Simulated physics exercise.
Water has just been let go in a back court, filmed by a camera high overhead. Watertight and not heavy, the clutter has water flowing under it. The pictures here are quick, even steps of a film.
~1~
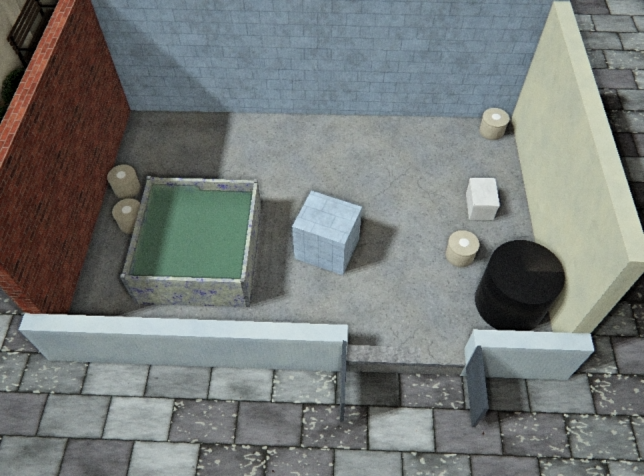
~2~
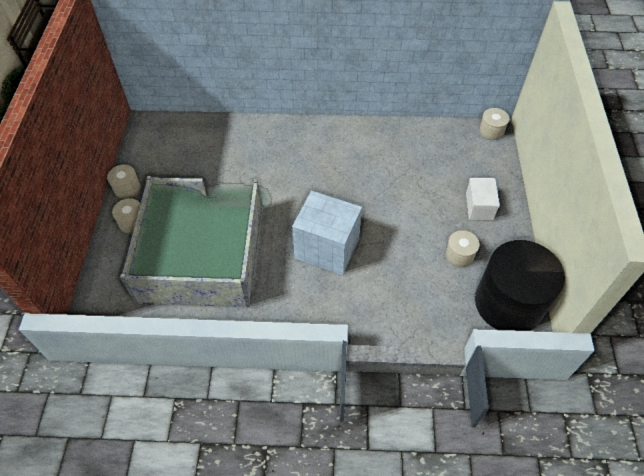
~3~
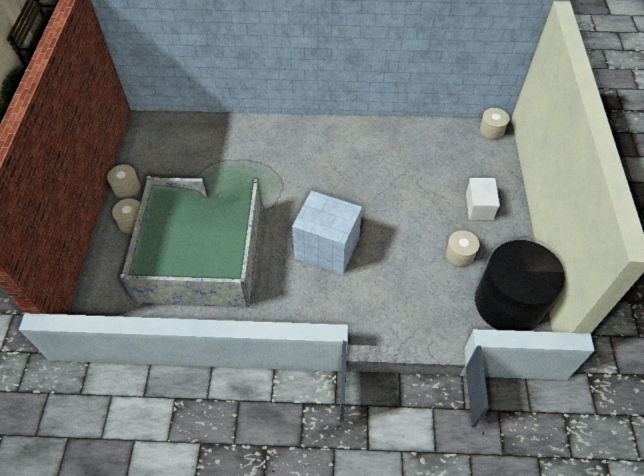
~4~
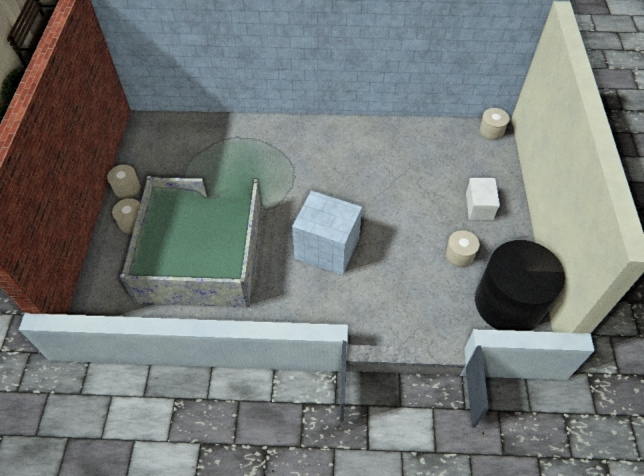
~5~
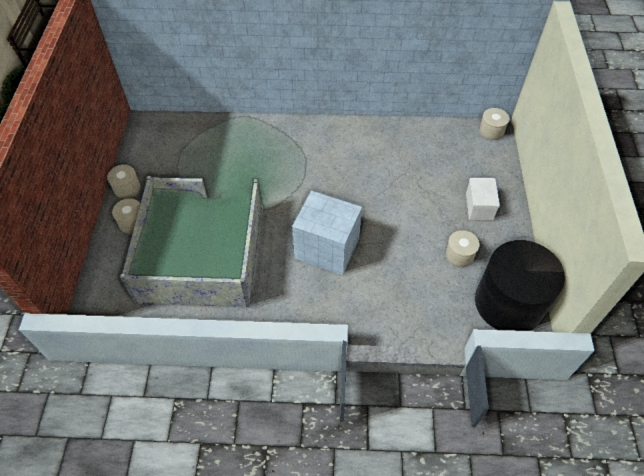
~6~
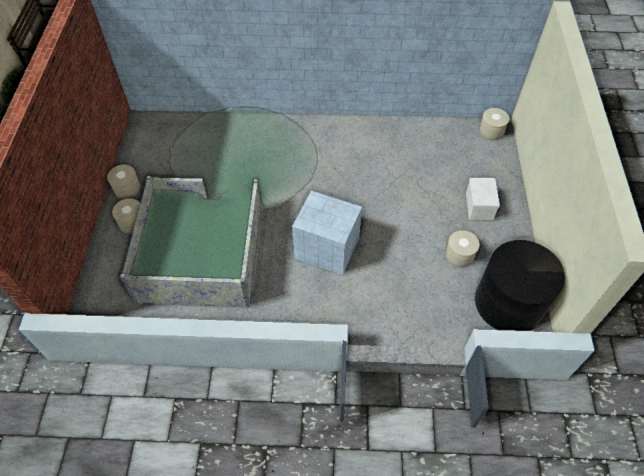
From high overhead, a walled back court with a grey floor and paving outside shows a brick-red wall at left, blue at back and cream at right. A square tub of green water stands at left, a pale blue block mid-court, with small tan drums, a white cube and a black drum around. Water spreads from the tub's broken back corner in a widening round sheet; everything else stays still.
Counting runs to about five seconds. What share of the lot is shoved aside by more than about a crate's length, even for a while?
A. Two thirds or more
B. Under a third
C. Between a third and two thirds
The answer is C.
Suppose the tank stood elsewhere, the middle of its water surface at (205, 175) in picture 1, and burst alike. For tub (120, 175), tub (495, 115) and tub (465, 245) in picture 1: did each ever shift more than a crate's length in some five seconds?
In turn: Beyond that mark, beyond that mark, beyond that mark.
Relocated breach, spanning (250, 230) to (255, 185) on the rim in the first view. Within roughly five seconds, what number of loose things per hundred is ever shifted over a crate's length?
20 per cent or thereabouts.
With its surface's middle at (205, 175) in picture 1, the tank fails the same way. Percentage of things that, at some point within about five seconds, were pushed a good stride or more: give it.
About 80 in a hundred.
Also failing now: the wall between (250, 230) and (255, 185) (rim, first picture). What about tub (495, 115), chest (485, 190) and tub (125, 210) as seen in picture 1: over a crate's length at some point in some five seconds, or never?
Taking them in order, covered the distance, short of it, short of it.
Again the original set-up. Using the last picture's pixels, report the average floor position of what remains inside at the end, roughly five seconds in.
It comes out somewhere near (337, 253).
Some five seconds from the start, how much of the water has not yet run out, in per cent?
Close to 100 percent of it stays.
A moment on, 0 of 5 are well off their spots; 0 afloat.
Next, 0 of 5 are well off their spots; 0 afloat.
Later, 2 of 5 are well off their spots; 3 afloat.
In the end, 3 of 5 are well off their spots, and 3 have been at some point; 3 afloat.
